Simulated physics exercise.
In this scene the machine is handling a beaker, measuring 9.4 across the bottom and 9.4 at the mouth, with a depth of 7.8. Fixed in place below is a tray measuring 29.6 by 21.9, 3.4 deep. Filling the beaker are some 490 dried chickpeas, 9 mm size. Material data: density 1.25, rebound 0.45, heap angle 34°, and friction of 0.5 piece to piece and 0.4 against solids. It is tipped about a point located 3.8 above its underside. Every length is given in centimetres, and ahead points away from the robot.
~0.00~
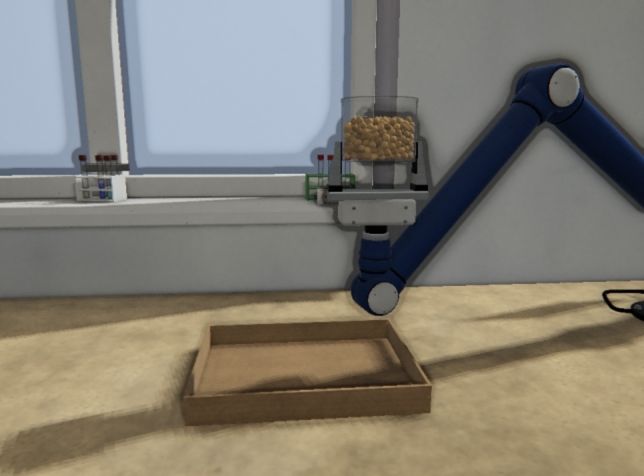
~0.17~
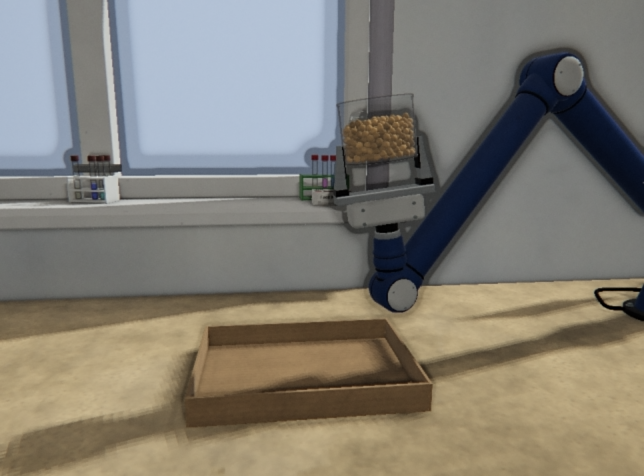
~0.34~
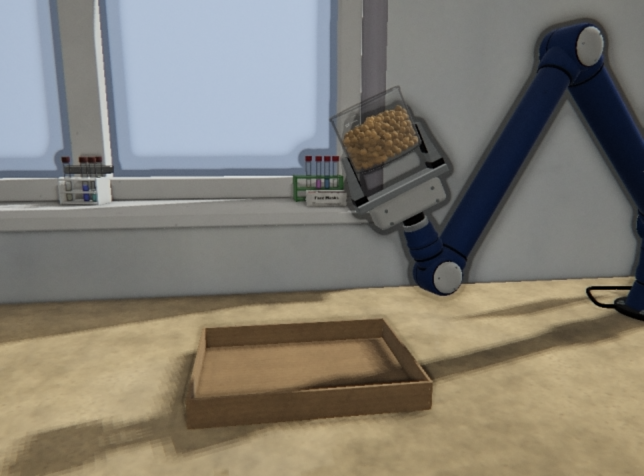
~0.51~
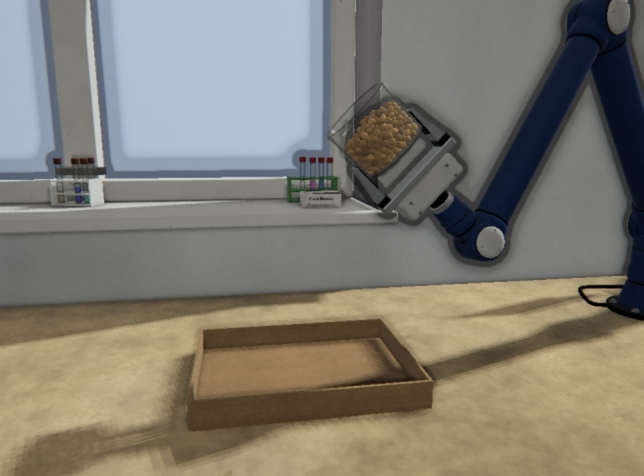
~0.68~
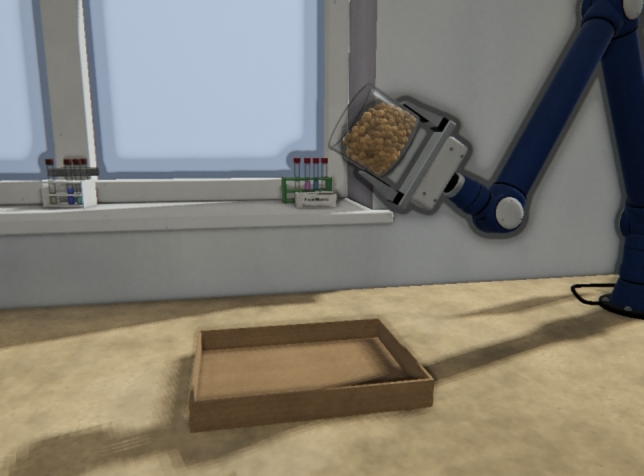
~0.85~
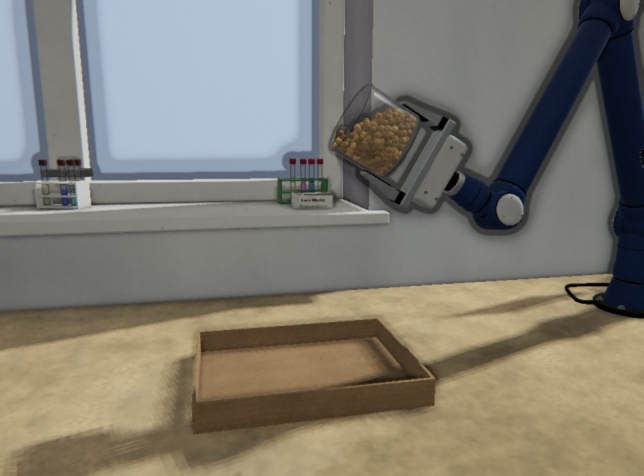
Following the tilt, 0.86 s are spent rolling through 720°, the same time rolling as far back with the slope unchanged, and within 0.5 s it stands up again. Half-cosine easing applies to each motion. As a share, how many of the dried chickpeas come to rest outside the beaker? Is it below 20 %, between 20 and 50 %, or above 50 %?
It is below 20 %.
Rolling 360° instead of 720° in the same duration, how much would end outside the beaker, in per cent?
Estimate: Near 5 %.
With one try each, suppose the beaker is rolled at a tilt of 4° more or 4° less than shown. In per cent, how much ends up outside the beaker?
You'd get close to 5 per cent, then close to 0 per cent.
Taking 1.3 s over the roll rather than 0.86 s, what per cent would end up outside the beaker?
Then about 5 per cent.
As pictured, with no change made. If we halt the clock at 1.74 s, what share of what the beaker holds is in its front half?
Around 55 percent.
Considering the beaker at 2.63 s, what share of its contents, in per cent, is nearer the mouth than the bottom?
About 30 percent.
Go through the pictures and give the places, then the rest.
The first frame shows beaker middle at (379, 131), upright; upper third of the load around (380, 127), from x 345 to 410, top at y 120; 493 in the beaker.
The second frame shows beaker middle at (378, 131), tipped 7°; upper third of the load around (382, 127), from x 345 to 410, top at y 115.
The third frame shows beaker middle at (376, 131), tipped 26°; upper third of the load around (386, 126), from x 345 to 415, top at y 110.
The fourth frame shows beaker middle at (375, 132), tipped 46°; upper third of the load around (387, 122), from x 345 to 415, top at y 105.
The fifth frame shows beaker middle at (374, 132), tipped 59°; upper third of the load around (386, 121), from x 345 to 410, top at y 105.
The sixth frame shows beaker middle at (375, 133), tipped 60°; upper third of the load around (388, 126), from x 335 to 415, top at y 110; 493 in the beaker.
After 1.74 s, tipped 60°, highest piece 38 above the table; 483 in the beaker, 7 in the tray, 1 on the table or floor, 2 in flight or on a rim.
After 2.63 s, tipped 58°, highest piece 37 above the table; 478 in the beaker, 13 in the tray, 1 on the table or floor, 1 in flight or on a rim.
After 3.27 s, upright, highest piece 38 above the table; 478 in the beaker, 13 in the tray, 2 on the table or floor.
After 3.97 s, upright, highest piece 38 above the table; 478 in the beaker, 13 in the tray, 2 on the table or floor.
At rest, 478 in the beaker, 13 in the tray, 2 on the table or floor. That is 3 % outside the beaker.
